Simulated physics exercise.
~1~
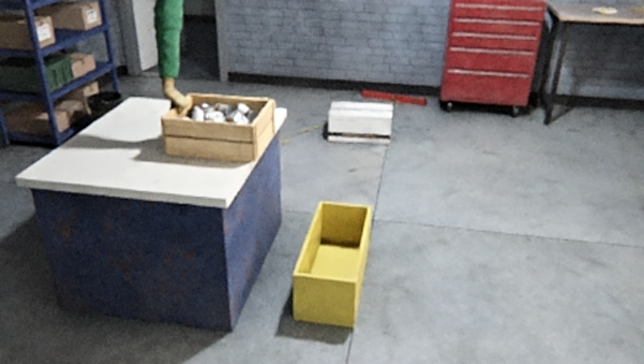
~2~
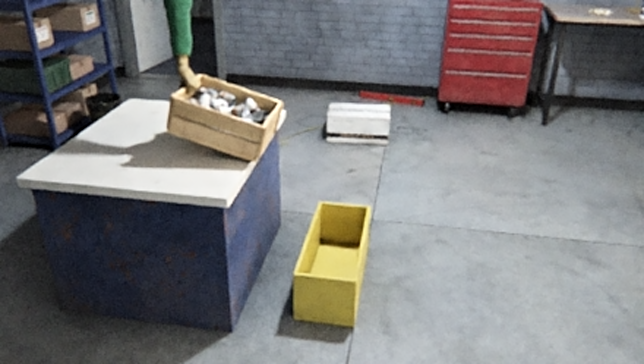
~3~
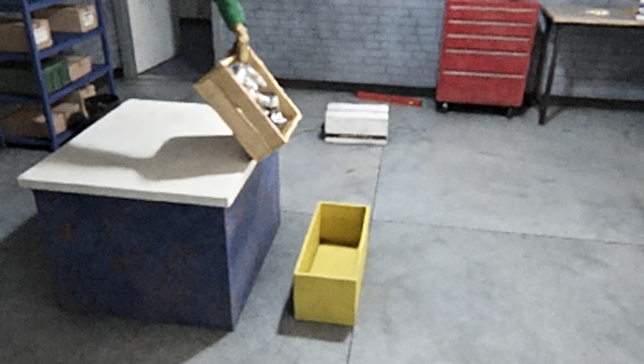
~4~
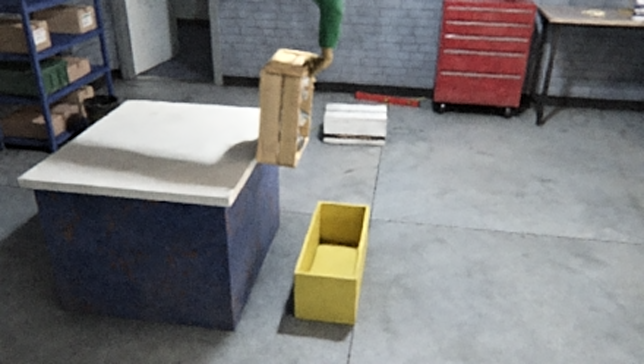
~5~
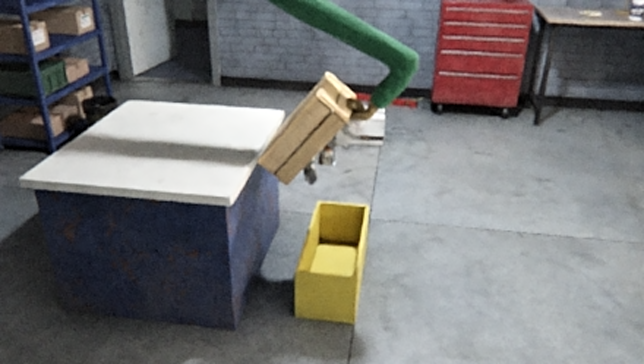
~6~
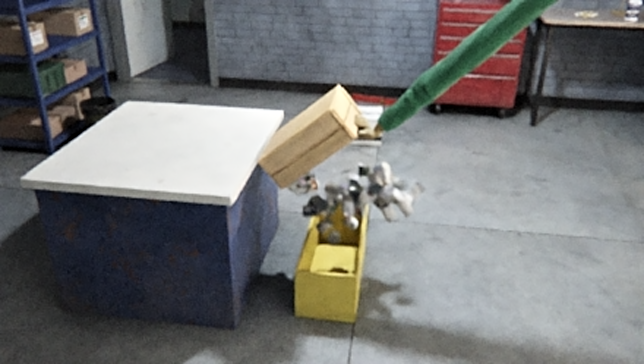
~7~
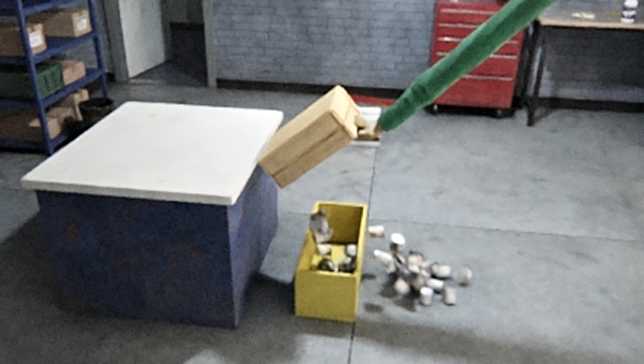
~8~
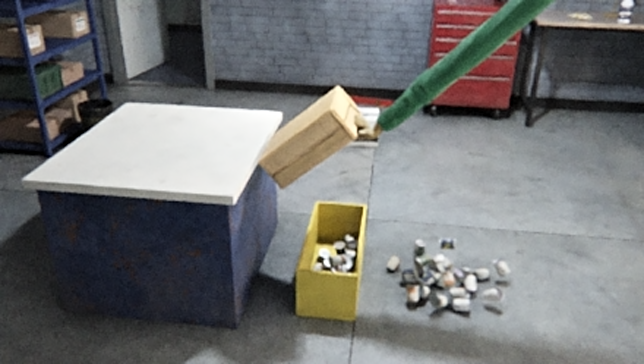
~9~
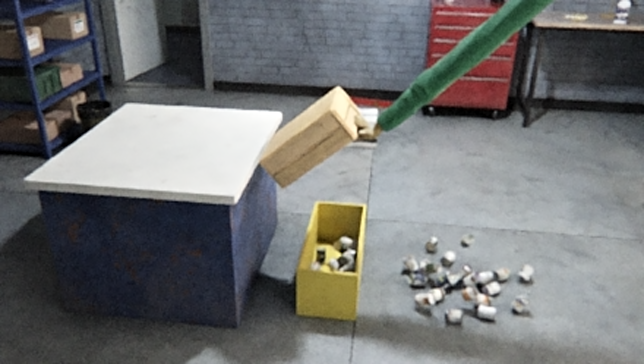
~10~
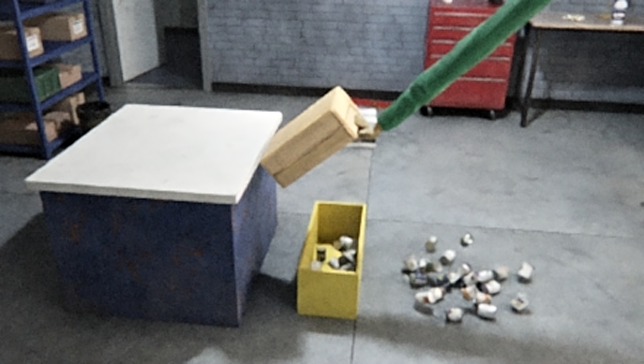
A wooden crate full of small pale and dark tins sits on the white top of a dark blue bench at left, held by a green arm, in a grey-floored workshop seen from slightly above. A long yellow tub stands empty on the floor beside the bench, with blue shelves and a red tool cabinet behind. The arm lifts the crate and tips it rightward past the bench's edge until it hangs steeply tilted. The tins tumble out in a cluster, some dropping into the tub, others overshooting it. They scatter rightward and settle, more lying beyond the tub than inside.
